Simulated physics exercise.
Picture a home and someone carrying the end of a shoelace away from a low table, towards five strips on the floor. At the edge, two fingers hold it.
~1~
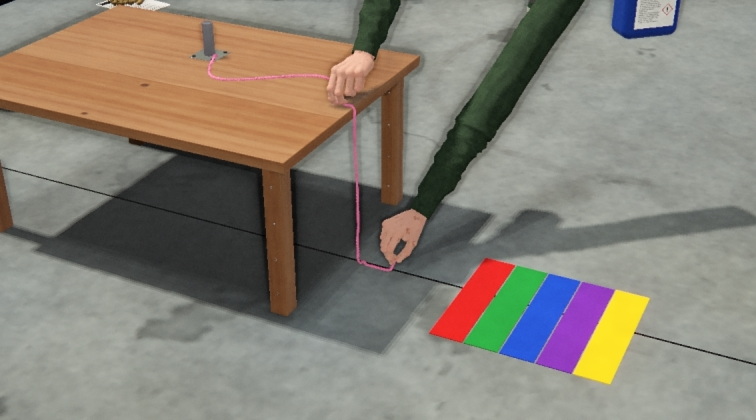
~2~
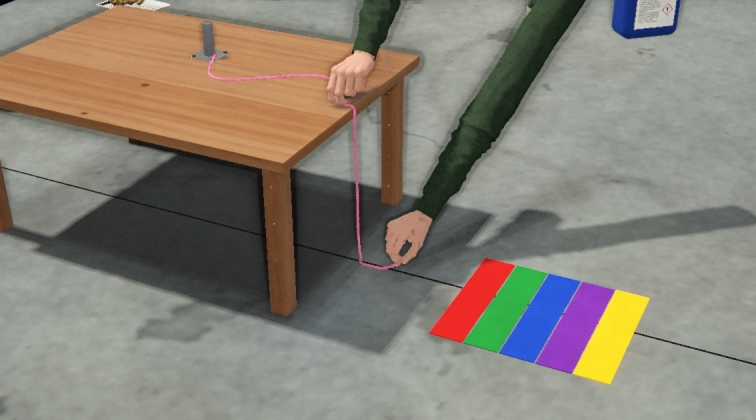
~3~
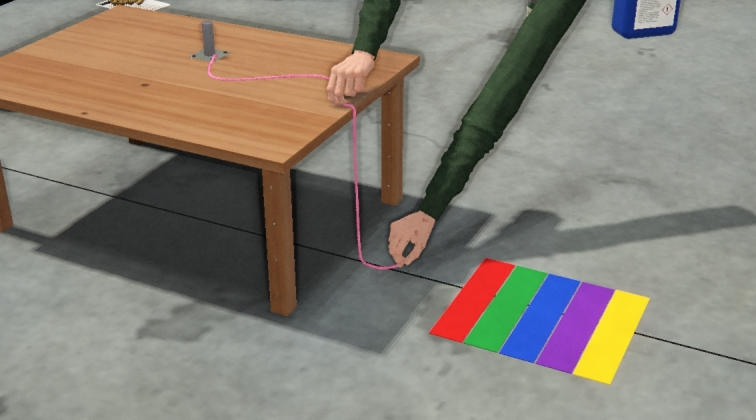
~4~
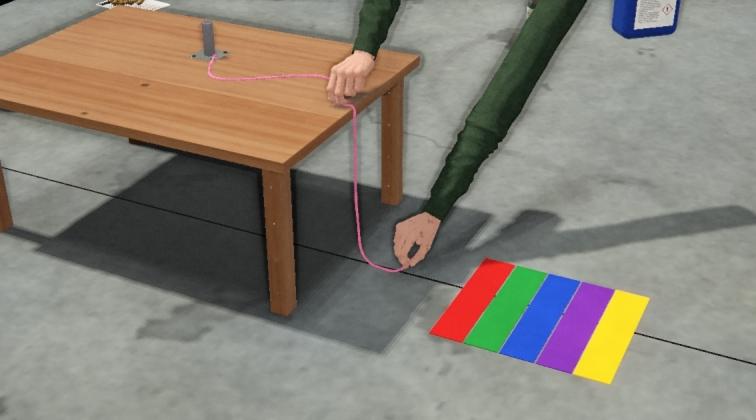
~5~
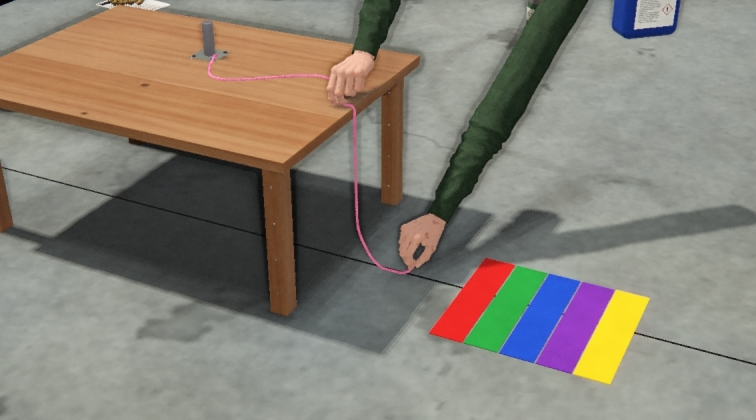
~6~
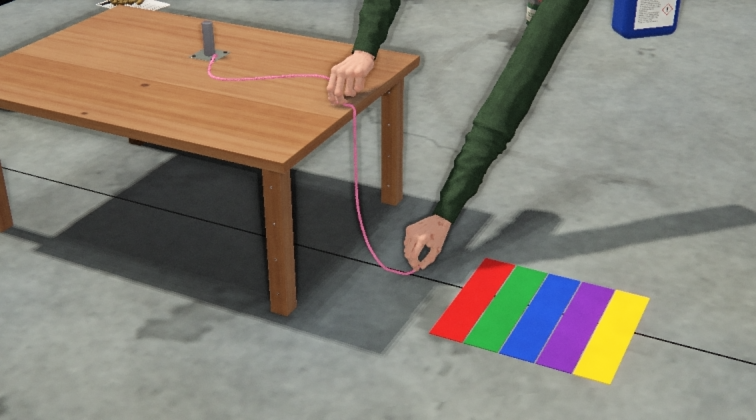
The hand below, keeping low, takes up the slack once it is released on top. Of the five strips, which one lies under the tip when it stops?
The purple strip.
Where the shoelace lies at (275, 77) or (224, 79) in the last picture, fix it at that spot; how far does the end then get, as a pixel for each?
In that order: (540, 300) and (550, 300).
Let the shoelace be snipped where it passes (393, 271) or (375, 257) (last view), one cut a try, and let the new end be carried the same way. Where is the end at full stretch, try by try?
(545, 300) and (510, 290).
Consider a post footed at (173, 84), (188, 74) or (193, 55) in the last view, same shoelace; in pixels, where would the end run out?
The spots are near (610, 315), (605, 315) and (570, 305).
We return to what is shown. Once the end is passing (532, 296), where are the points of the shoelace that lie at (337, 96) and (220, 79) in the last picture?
They end up close to (371, 127) and (245, 77).
Early on, end near (532, 296); over blue.
Midway, end near (567, 305); over purple.
At the end of the slack, end near (588, 310); over purple. It gets as far as the purple strip.
